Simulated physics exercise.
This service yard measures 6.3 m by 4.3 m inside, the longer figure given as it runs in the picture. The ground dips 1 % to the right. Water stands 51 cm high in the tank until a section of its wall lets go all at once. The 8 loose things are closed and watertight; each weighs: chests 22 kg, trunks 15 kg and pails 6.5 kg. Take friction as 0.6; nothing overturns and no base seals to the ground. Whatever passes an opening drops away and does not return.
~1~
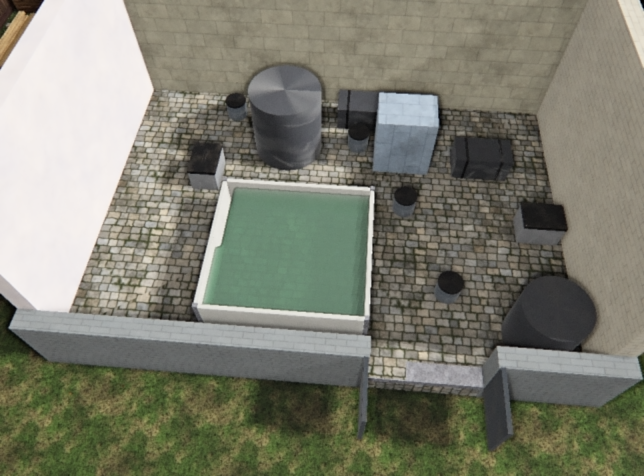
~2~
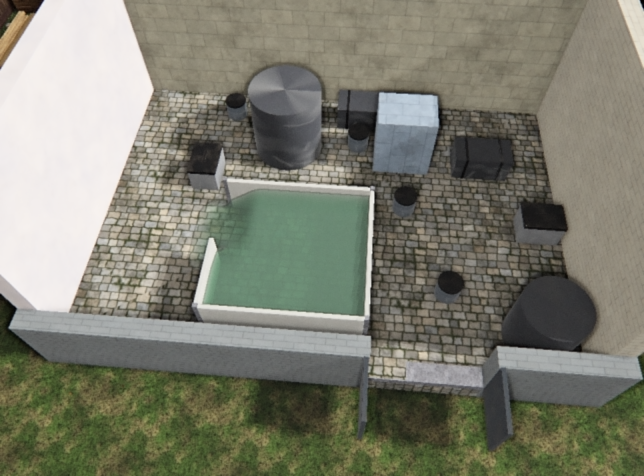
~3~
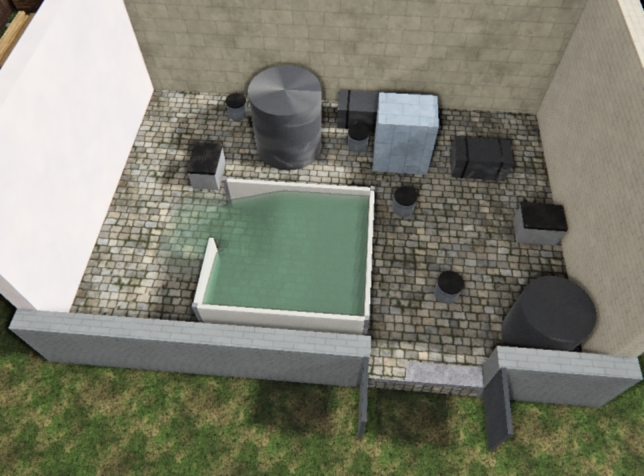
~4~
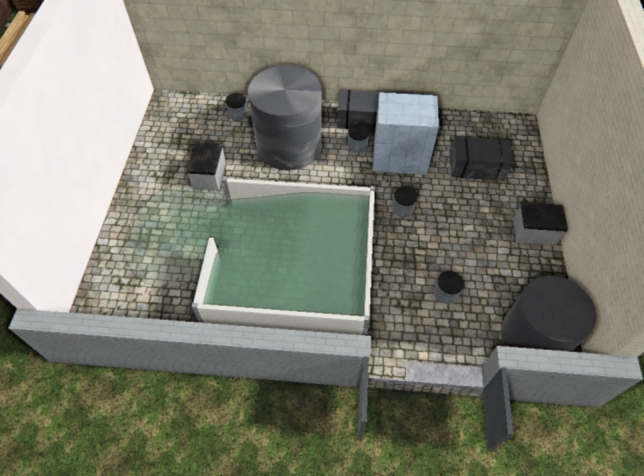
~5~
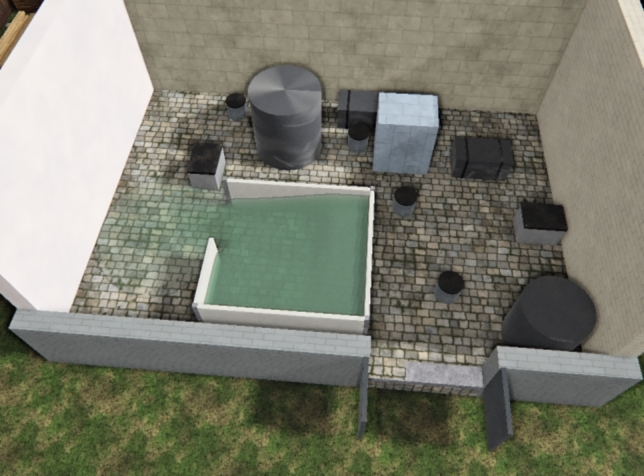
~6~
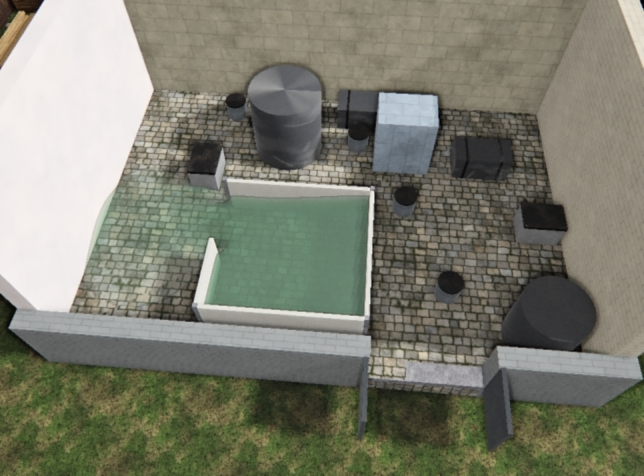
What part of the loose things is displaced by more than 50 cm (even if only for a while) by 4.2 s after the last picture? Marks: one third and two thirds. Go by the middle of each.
That comes to not even a third.
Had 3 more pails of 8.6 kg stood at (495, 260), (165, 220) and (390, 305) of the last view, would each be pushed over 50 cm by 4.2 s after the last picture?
In that order: Short of it, past it, short of it.
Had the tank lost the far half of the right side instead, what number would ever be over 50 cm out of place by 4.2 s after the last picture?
Then 5.
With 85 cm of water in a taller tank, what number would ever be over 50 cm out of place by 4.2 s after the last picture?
In that case 3 of them.
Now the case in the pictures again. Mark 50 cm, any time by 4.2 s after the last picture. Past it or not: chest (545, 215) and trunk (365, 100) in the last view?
In turn: Short of it, over.
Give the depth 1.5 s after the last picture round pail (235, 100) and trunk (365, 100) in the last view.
About 0 and 0 cm.
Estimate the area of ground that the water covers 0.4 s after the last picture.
Roughly 7.0 m2.
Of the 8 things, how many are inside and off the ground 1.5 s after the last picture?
0 of them.
Then, 0.4 s after the last picture 0 of 8 are over 50 cm from their spots; 0 afloat.
Then, 1.5 s after the last picture 0 of 8 are over 50 cm from their spots; 0 afloat.
Then, 2.8 s after the last picture 0 of 8 are over 50 cm from their spots; 0 afloat.
Then, 4.2 s after the last picture 1 of 8 are over 50 cm from their spots, and 1 have been at some point; 0 afloat.
